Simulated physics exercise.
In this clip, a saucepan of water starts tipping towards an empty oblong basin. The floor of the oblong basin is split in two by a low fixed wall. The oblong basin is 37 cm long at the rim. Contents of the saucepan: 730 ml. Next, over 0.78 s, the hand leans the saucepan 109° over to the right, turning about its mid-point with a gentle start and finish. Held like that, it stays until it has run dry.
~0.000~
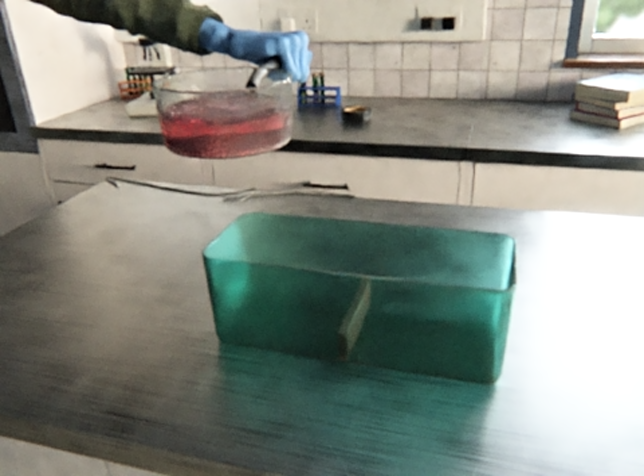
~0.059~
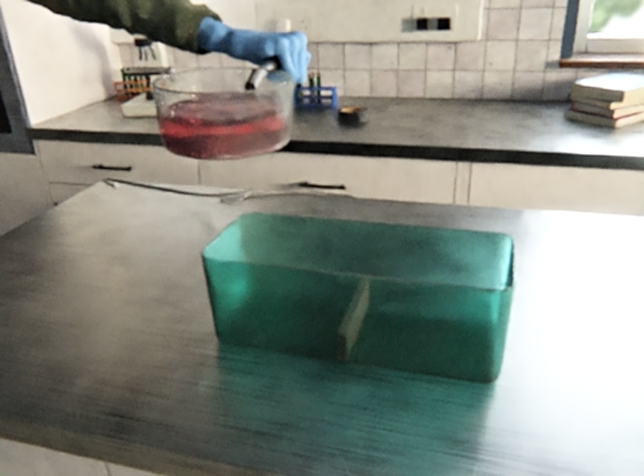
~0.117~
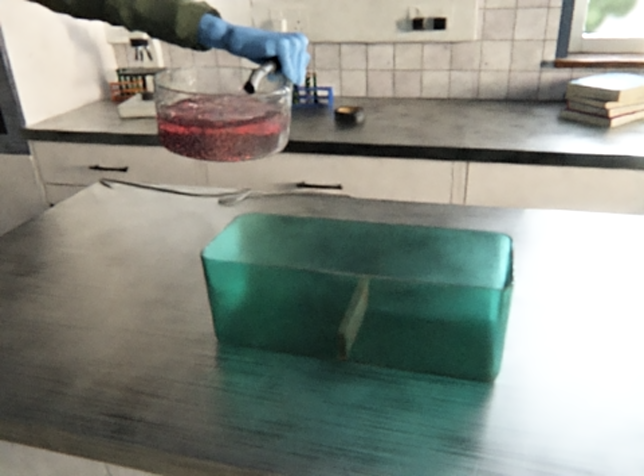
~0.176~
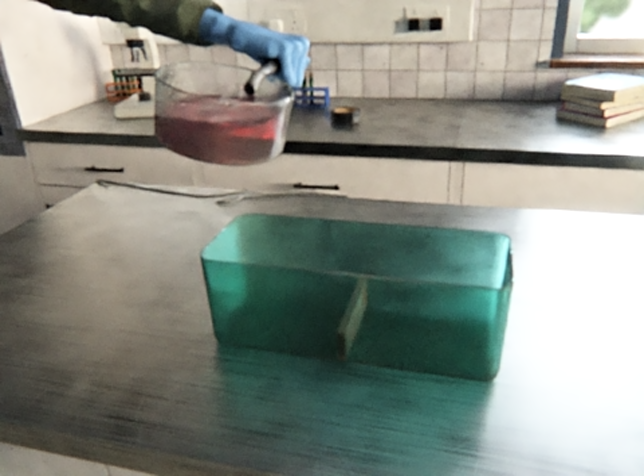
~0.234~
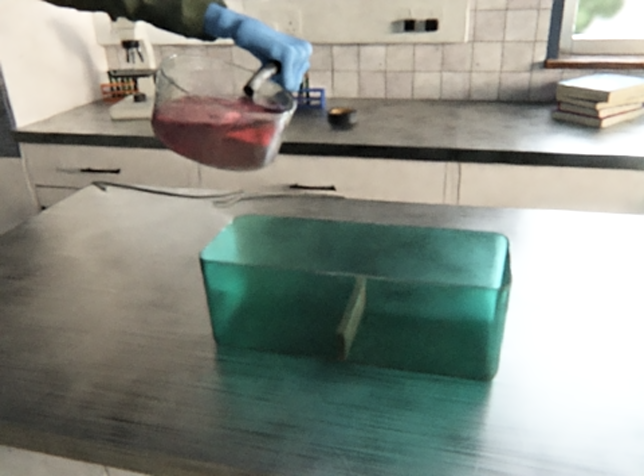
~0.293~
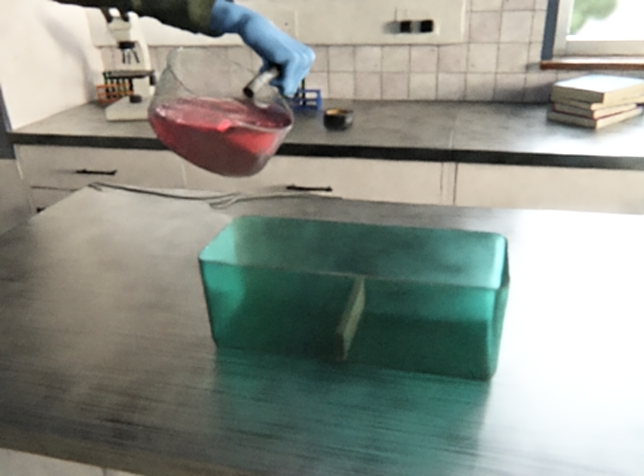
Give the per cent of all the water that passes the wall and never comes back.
I would say 21 percent.
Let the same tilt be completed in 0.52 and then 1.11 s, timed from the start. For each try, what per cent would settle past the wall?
15 per cent first, 30 per cent second.
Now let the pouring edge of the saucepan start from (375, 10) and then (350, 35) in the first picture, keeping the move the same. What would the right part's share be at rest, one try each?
Some 85 and 85 per cent, in that order.
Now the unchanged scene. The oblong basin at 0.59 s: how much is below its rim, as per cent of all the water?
About 28 per cent.
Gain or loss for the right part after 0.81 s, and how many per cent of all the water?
It goes higher by about 3 %.
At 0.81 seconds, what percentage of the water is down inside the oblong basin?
The share is close to 86 percent.
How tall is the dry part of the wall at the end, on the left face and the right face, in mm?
On the left it's about 16 mm; on the right, about 34 mm.
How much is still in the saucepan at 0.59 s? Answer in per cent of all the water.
Close to 28 in a hundred.
By 0.59 s the tilt is 94° and 27 per cent is still to pour, 22 is left of the wall and 6 right of it.
By 0.81 s the tilt is 109° and 5 per cent is still to pour, 68 is left of the wall and 19 right of it.
By 1.03 s the tilt is 109° and 0 per cent is still to pour, 76 is left of the wall and 21 right of it.
By 1.28 s the tilt is 109° and 0 per cent is still to pour, 77 is left of the wall and 21 right of it.
At rest 77 per cent lies left of the wall, 21 right of it and 2 outside.
